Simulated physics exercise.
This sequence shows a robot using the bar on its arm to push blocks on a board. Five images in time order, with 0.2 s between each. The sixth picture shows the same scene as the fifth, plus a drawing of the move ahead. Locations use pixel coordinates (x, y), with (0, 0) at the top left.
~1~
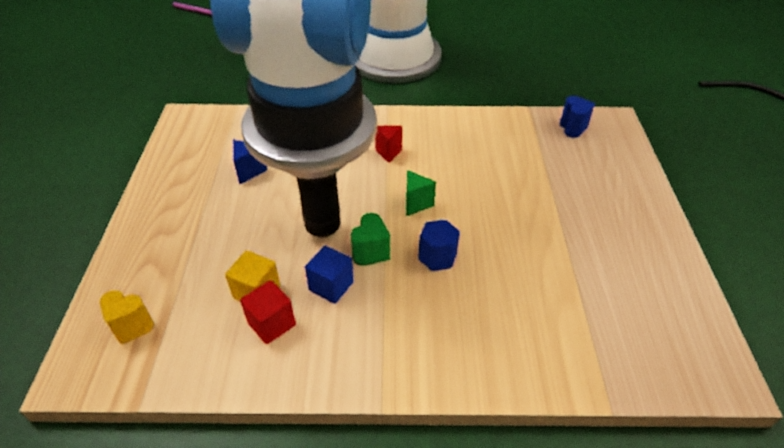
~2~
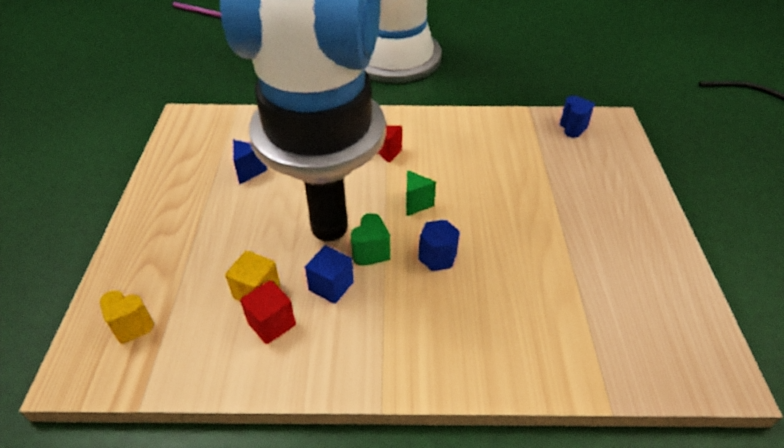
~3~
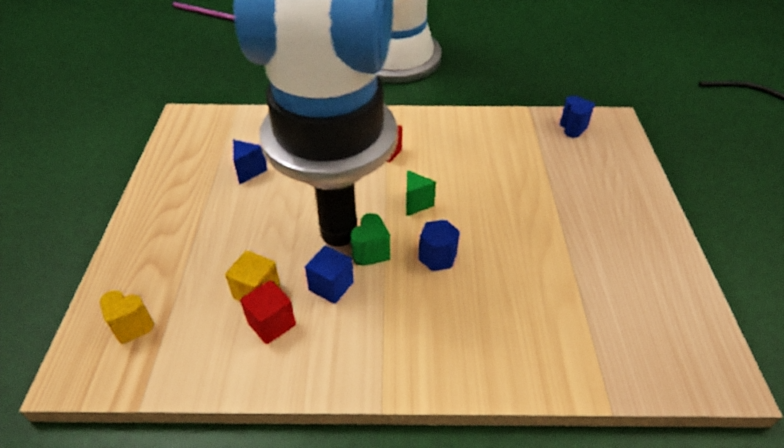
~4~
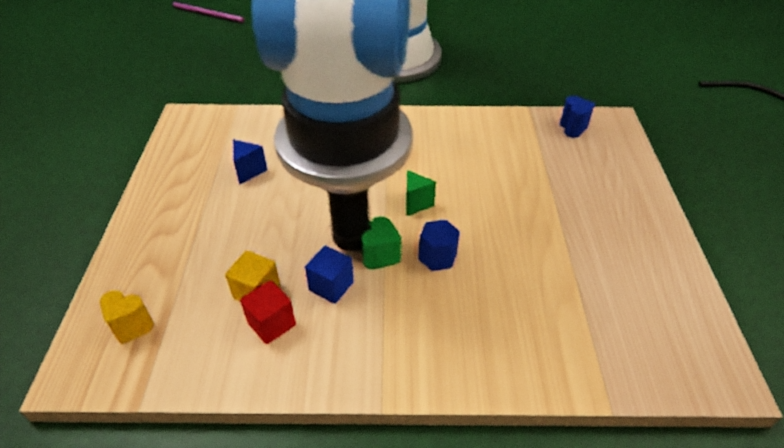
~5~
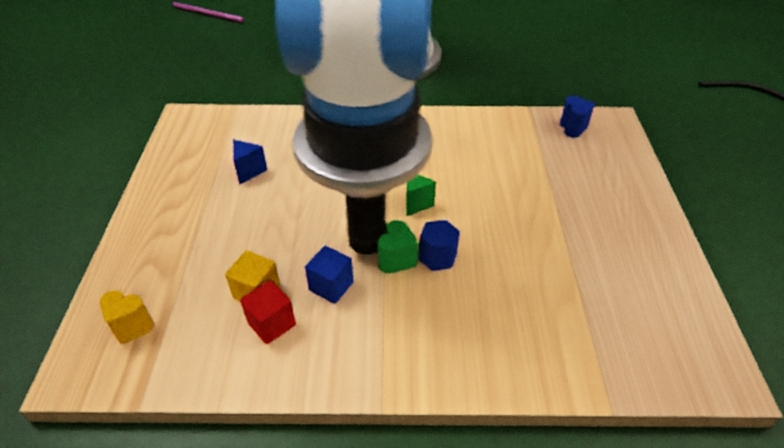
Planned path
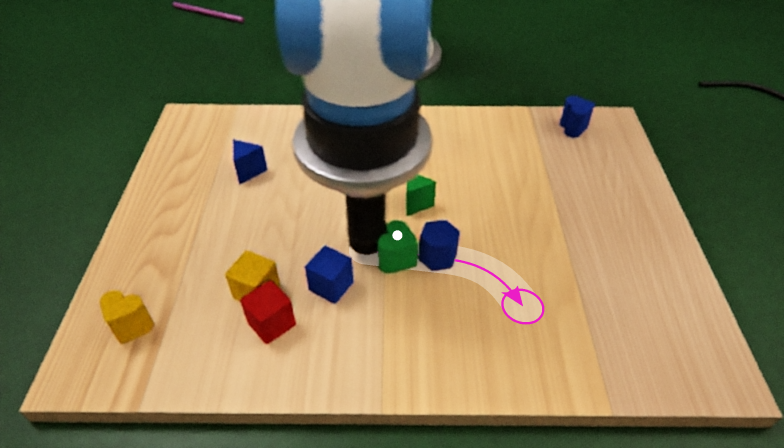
A white and blue robot arm with a black bar reaches over a pale wooden board on a green surface, seen from above and in front by a still camera. Red, yellow, blue and green blocks are scattered around, with a green heart between a blue cube and a blue six-sided block. The bar slides right, meets the heart and pushes it rightward, close beside the six-sided block.
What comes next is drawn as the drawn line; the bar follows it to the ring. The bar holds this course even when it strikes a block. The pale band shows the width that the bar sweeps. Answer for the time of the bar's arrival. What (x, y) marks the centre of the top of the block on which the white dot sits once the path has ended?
That would be at about pixel (476, 272).
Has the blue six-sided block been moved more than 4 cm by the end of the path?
Yes
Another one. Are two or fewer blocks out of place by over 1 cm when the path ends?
Yes.
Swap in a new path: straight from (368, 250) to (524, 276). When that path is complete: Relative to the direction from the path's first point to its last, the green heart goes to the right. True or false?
True - the claim holds.
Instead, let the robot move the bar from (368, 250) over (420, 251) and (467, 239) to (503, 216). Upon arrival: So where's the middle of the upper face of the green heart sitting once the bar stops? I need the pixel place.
Its top centre is at about (444, 251).
Drawn move, from (368, 250) via (424, 256) and (481, 268), ending at (523, 306); the dot is on the green heart.
The first path, step by step. One third of the way, bar at (426, 248); green heart at (449, 253), turned 30° clockwise; blue six-sided block at (483, 237), turned 70° anticlockwise.
Two thirds of the way, bar at (484, 260); green heart at (473, 268), turned 95° clockwise; blue six-sided block at (527, 243).
At the end, bar at (525, 298); blue square still; green heart at (476, 272), turned 115° clockwise; blue six-sided block at (543, 247), turned 170° anticlockwise.
